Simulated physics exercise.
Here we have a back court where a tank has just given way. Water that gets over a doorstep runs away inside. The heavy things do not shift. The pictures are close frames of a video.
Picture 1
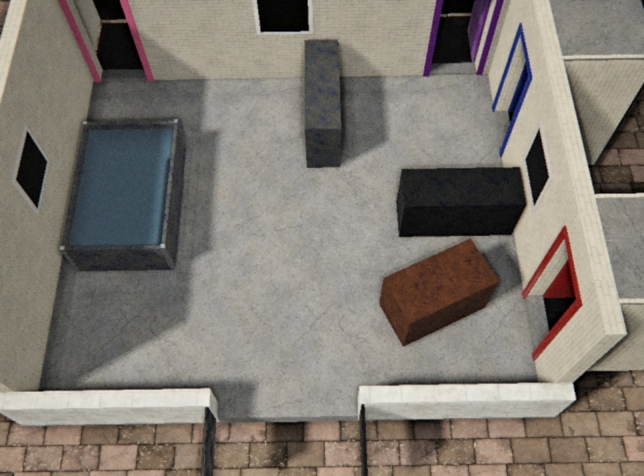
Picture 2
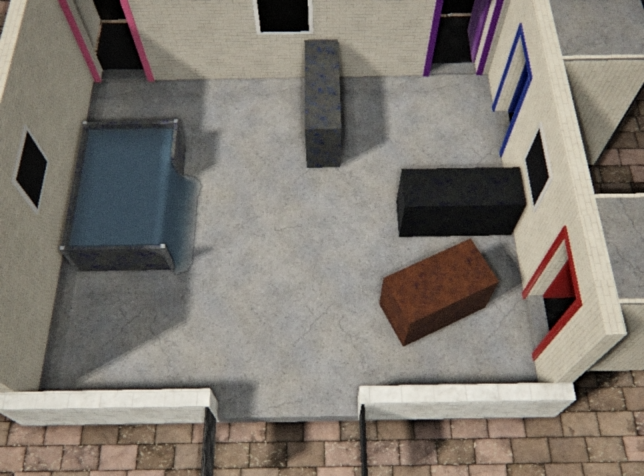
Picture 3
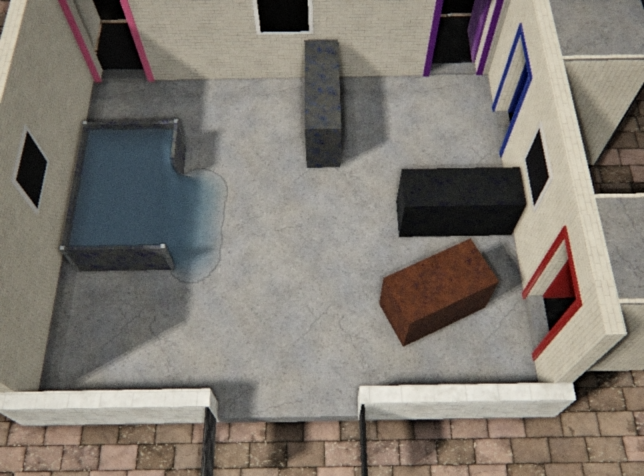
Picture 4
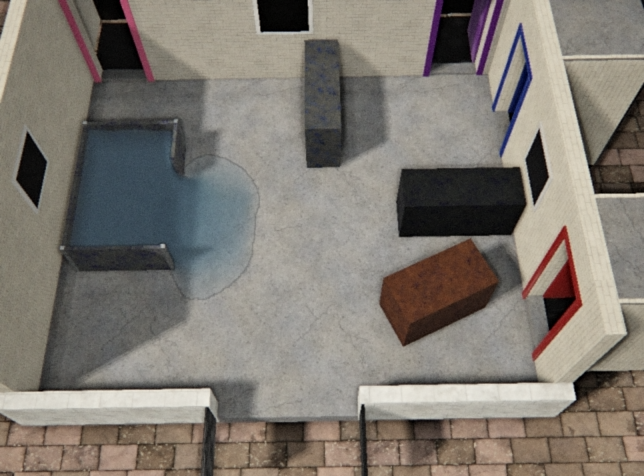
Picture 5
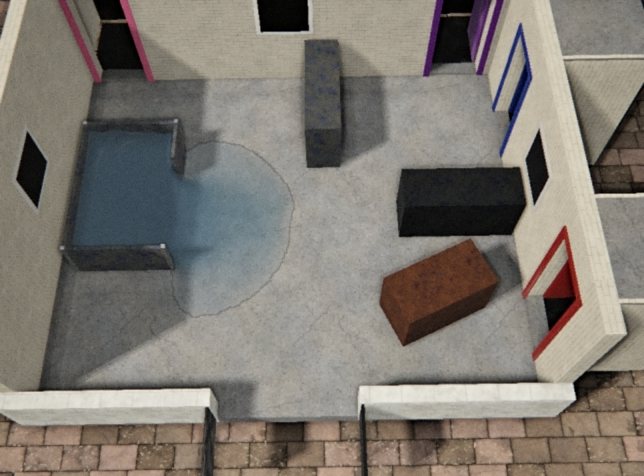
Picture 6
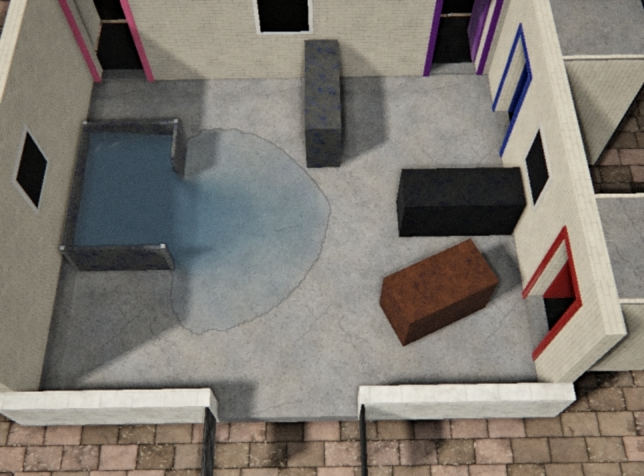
Blue water sits level in an open tank by the left wall of a walled court, then pours out through a gap in the tank's right side. It spreads across the grey floor in a widening rounded sheet, reaching just short of the tall dark block, while the three blocks stay still.
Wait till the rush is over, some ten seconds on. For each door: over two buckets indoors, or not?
The purple door lets in a lot; the pink door admits no more than that; the red door admits no more than that; the blue door lets in a lot.
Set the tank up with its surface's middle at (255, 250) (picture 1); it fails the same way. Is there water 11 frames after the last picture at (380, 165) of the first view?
Answer: Under water.
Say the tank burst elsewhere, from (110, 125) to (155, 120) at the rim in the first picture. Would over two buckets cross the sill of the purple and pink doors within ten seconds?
My reading: The purple one holds; the pink one is over.
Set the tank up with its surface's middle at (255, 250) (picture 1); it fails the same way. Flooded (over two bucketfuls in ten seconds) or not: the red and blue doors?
In short: Red goes over; blue takes less.
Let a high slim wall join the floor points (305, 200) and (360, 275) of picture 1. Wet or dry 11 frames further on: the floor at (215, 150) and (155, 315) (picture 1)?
One after the other: No water, clear.
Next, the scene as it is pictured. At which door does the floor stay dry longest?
Last comes the pink one.
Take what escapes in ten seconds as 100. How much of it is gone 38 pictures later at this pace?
Near 55 in a hundred.
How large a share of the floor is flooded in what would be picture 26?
Some 65 per cent.
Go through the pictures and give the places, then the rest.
The first frame shows still water in the open tank at (124, 185).
In the second frame, water pours out at (173, 217) and has run to (191, 179).
In the third frame, the front is at (201, 275), out from the gap at (173, 217).
In the fourth frame, water pours out at (173, 218) and has run to (233, 167).
In the fifth frame, the front is at (289, 201), out from the gap at (174, 218).
In the sixth frame, water pours out at (174, 218) and has run to (324, 203).
A moment on, water covers 35 % of the floor; the purple door not reached, the pink door not reached, the red door not reached, the blue door not reached.
Next, water covers 50 % of the floor; the purple door not reached, the pink door not reached, the red door not reached, the blue door wet at the sill, nothing in.
Then, water covers 65 % of the floor; the purple door wet at the sill, nothing in, the pink door not reached, the red door wet at the sill, nothing in, the blue door over two buckets in.
Later, water covers 75 % of the floor; the purple door over two buckets in, the pink door wet at the sill, nothing in, the red door under two buckets in, the blue door far over two buckets in.
In the end, water covers 90 % of the floor; the purple door over two buckets in, the pink door wet at the sill, nothing in, the red door under two buckets in, the blue door far over two buckets in.
